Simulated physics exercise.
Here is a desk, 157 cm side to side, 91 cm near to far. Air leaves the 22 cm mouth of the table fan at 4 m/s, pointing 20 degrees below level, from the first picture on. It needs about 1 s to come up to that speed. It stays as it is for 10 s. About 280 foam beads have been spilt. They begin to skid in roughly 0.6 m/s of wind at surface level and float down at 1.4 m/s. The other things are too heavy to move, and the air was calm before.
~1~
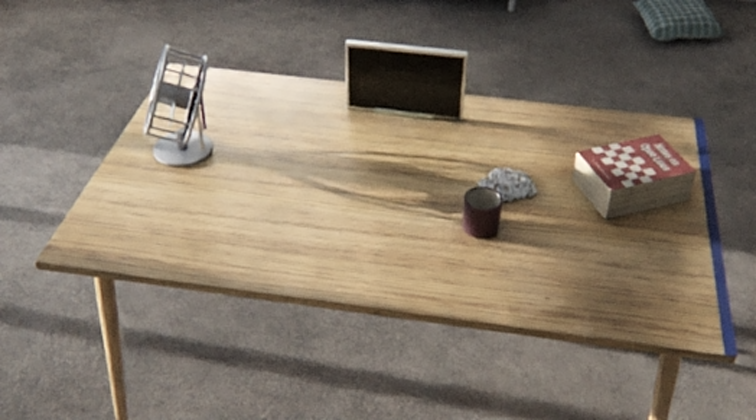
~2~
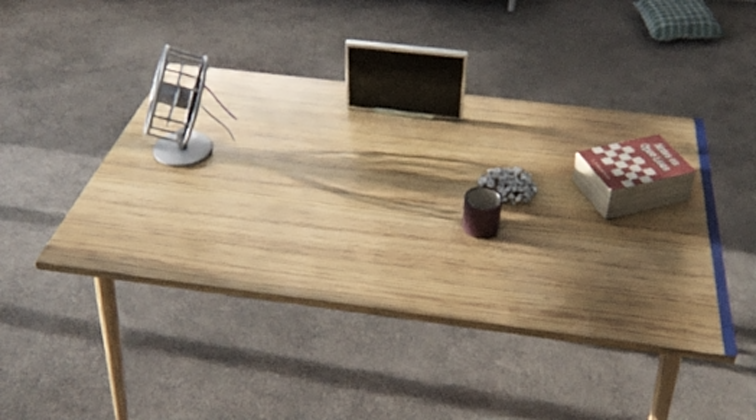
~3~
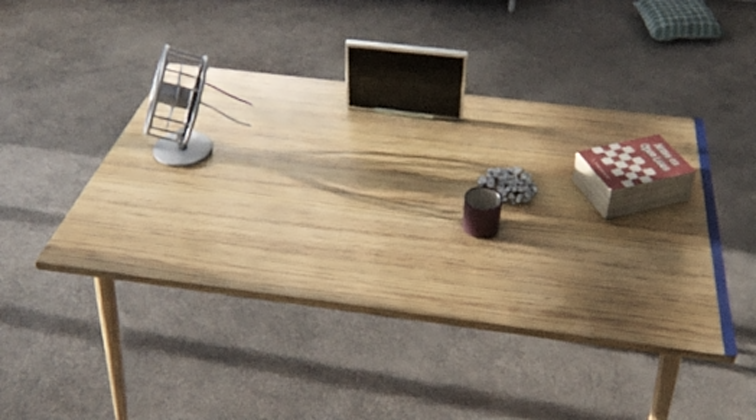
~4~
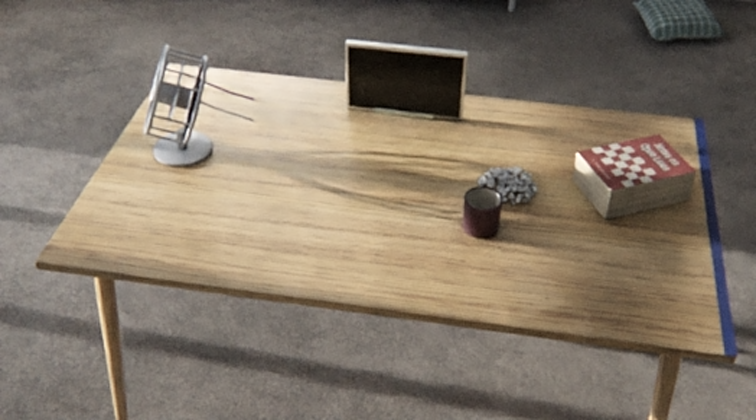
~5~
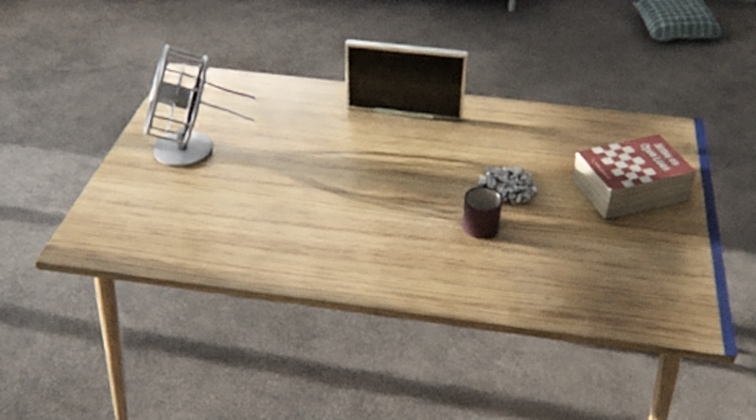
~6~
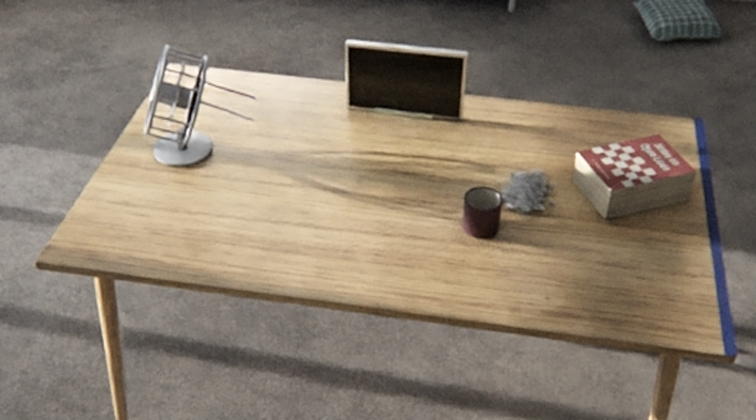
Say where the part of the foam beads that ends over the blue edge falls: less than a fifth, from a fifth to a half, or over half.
By then over half are over the blue edge.
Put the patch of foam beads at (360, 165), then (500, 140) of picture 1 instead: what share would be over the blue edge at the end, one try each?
In turn about 60 %, 20 %.
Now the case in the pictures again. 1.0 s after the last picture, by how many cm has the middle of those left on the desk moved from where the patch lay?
About 65 cm.
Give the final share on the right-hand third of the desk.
Some 1 per cent.
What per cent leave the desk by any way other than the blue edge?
Some 20 per cent.
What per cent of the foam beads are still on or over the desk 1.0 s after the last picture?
About 20 %.
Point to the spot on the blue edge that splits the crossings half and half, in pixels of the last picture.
Around (730, 304).
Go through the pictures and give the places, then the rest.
In the first picture, the middle of the foam beads is near (506, 186), none has stirred yet and the mouth of the table fan is at (176, 96).
In the second picture, the middle of the foam beads is near (507, 183), about 1 % have left their places and the blue edge is centred on (718, 221).
In the third picture, the middle of the foam beads is near (507, 183), about 1 % have left their places, the top of a mug is at (483, 198) and the top of a book is at (636, 161).
In the fourth picture, the middle of the foam beads is near (507, 183) and about 1 % have left their places.
In the fifth picture, the middle of the foam beads is near (505, 185) and about 1 % have left their places.
In the sixth picture, the middle of the foam beads is near (524, 189), the farthest in sight from the table fan is at (553, 184) and about 90 % have left their places.
Then, 1.0 s after the last picture the count stands so, 71 % are over the blue edge; the middle of those still in play is near (690, 341).
Then, 2.2 s after the last picture the count stands so, 77 % are over the blue edge.
Then, 4.6 s after the last picture the count stands so, 78 % are over the blue edge.
Then, 9.1 s after the last picture, at the end, 78 % are over the blue edge.
